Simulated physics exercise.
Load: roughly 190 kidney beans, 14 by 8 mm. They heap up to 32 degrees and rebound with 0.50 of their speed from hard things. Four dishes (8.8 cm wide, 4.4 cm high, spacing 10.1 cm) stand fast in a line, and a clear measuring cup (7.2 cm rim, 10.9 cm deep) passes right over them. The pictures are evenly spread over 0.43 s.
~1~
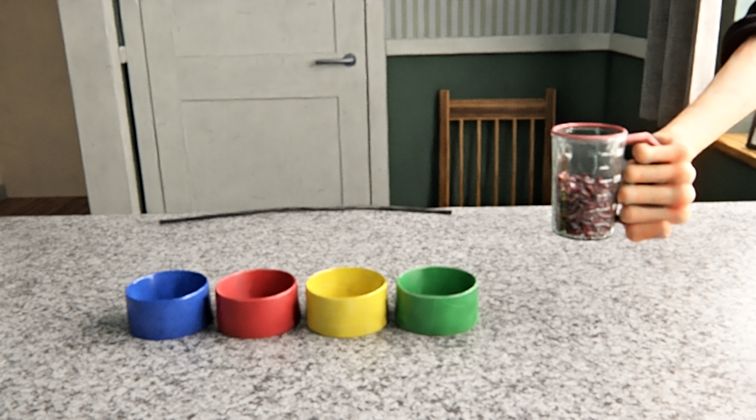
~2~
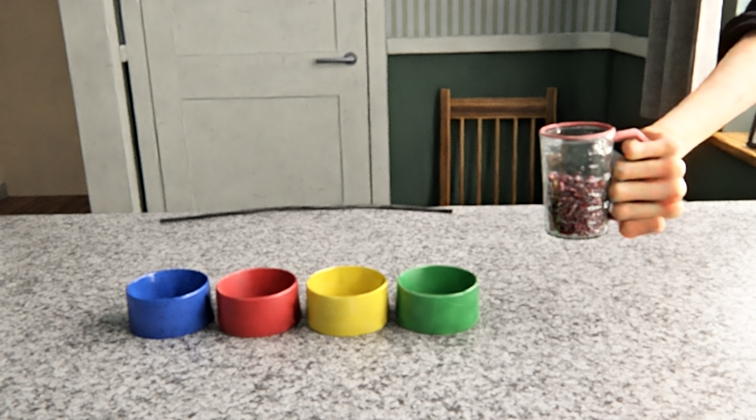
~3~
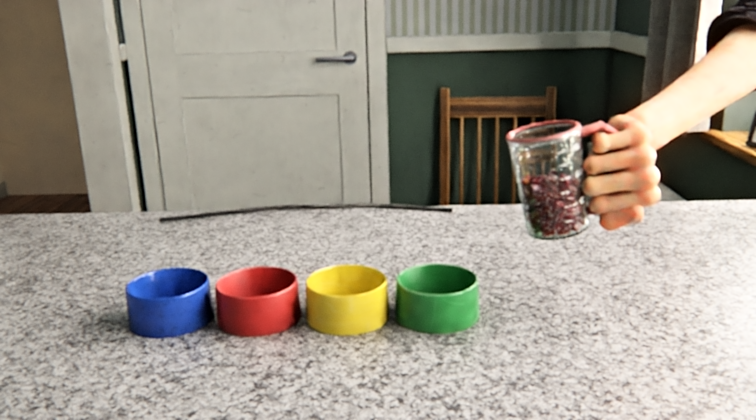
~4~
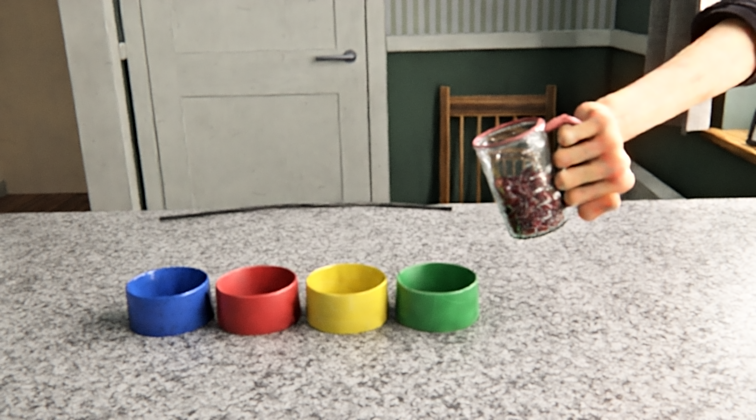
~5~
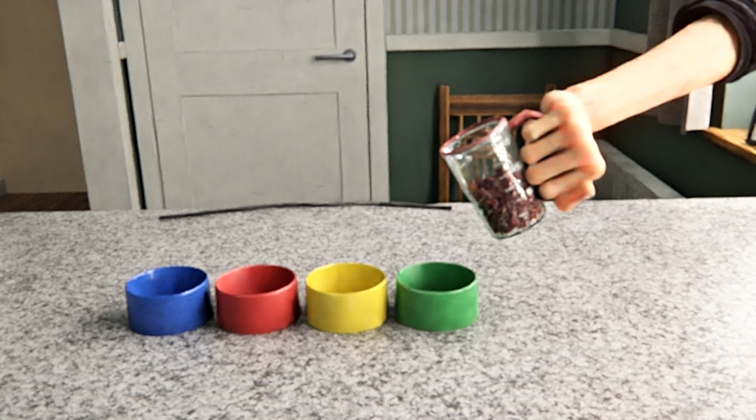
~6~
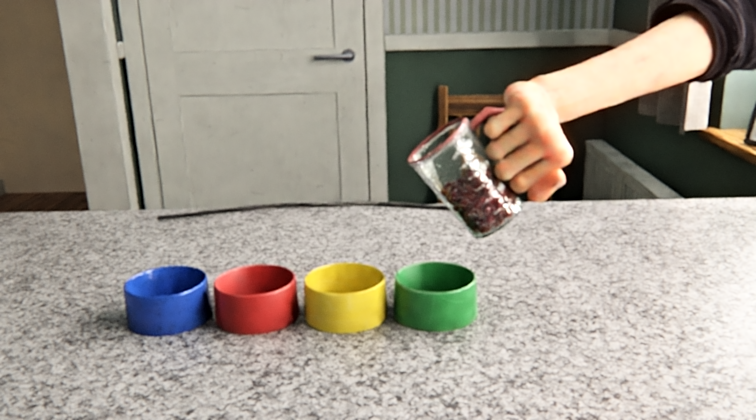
On a speckled countertop, a hand moves a clear cup left, tilting it near four colored dishes.
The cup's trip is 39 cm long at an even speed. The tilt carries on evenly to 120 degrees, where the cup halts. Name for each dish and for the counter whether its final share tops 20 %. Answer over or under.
Red: Under, blue: Over, green: Under, yellow: Under, counter: Under.
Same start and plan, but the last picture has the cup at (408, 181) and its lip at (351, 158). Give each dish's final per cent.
Red 0, blue 100, green 0, yellow 0.
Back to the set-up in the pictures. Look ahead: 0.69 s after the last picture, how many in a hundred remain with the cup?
About 100 per cent.
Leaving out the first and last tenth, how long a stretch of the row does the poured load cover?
About 5 cm.
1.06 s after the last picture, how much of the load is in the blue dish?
About 90 per cent by then.
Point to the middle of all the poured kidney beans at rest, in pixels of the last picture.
At about (164, 298).
Then, 0.41 s after the last picture, tilt 76 degrees; cup holds 100 %.
Then, 0.69 s after the last picture, tilt 104 degrees; cup holds 100 %.
Then, 1.06 s after the last picture, tilt 120 degrees; cup holds 5 %, blue 90 %.
In the end, red 0 %, blue 100 %, green 0 %, yellow 0 %, counter 0 %.
